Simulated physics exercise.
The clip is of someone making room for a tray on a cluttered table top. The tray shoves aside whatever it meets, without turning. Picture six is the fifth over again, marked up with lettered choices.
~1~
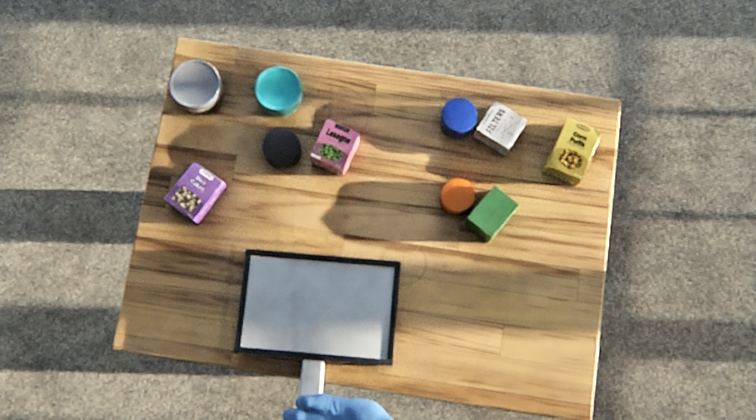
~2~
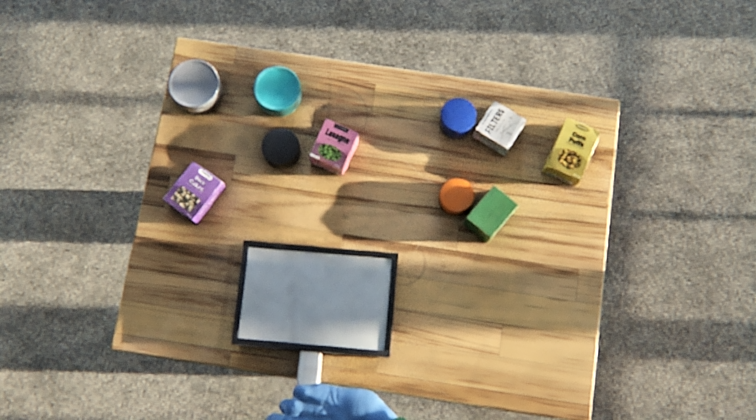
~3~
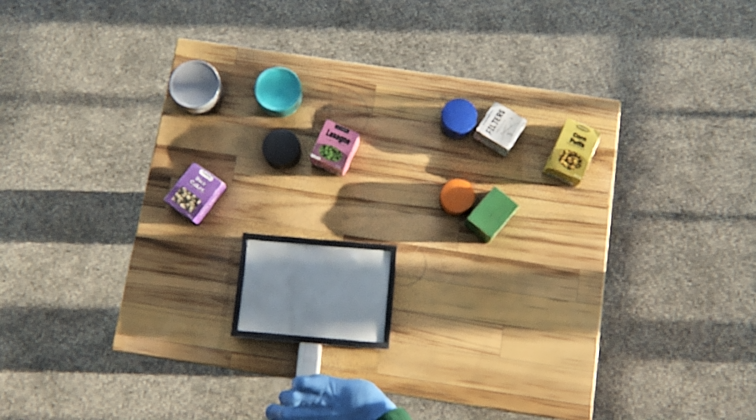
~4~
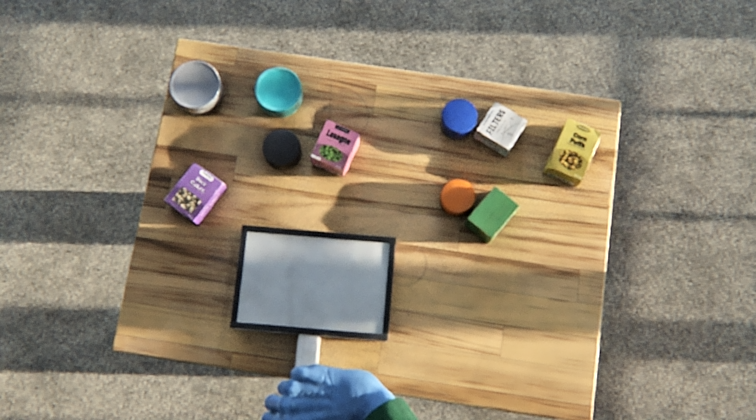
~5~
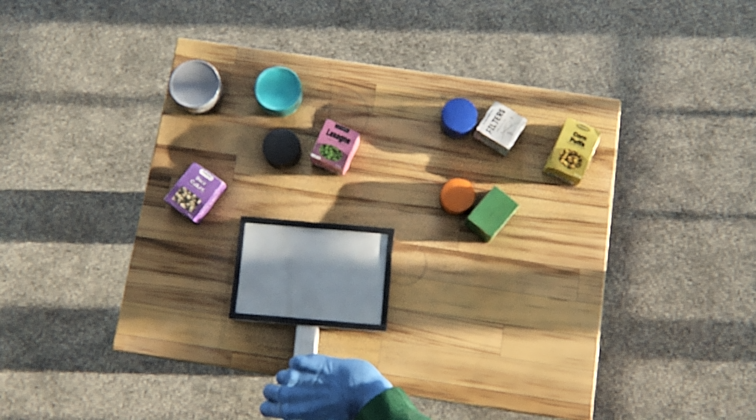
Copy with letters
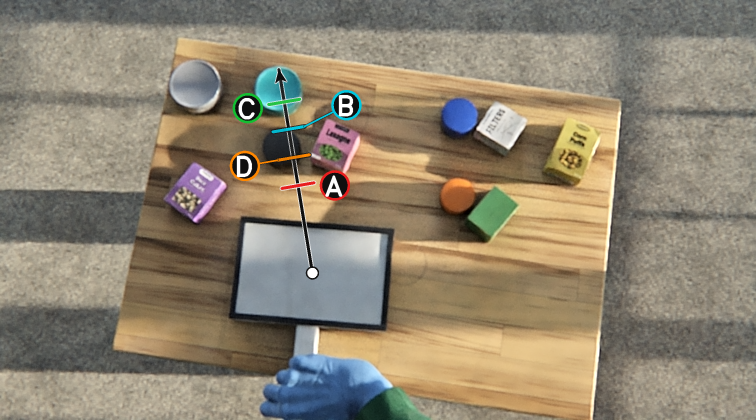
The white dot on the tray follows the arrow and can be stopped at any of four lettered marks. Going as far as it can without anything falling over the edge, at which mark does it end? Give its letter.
All is well up to D.
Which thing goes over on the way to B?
The turquoise tub.
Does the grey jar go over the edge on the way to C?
By then, no.
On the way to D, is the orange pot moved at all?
No.
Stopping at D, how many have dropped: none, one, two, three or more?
In all, none.
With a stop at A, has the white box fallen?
By then, no.
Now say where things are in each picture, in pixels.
Orange pot (458, 197); yellow box (572, 152); black tin (282, 149), in the first picture.
Tray (316, 298); purple box (195, 193), in the second picture.
Tray (315, 291); blue pot (458, 120), in the third picture.
Tray (314, 282); green block (492, 215), in the fourth picture.
Tray (313, 273); pink packet (335, 148); orange pot (458, 197); yellow box (572, 152), in the fifth picture.
On the marked copy, A at (298, 185); B at (288, 129); C at (284, 102); D at (293, 157); the arrow from (312, 273) to (279, 70); the white dot at (312, 273).
Taking D. A third of the way, tray (306, 232); grey jar (197, 88); yellow box (572, 152).
Two thirds of the way, tray (299, 189); turquoise tub (279, 83); pink packet (333, 123).
When it is over, tray (294, 160); turquoise tub (279, 56); pink packet (329, 94); nothing has fallen.
As for the rest, A is safe but short; B drops the turquoise tub; C drops the pink packet, black tin and turquoise tub.
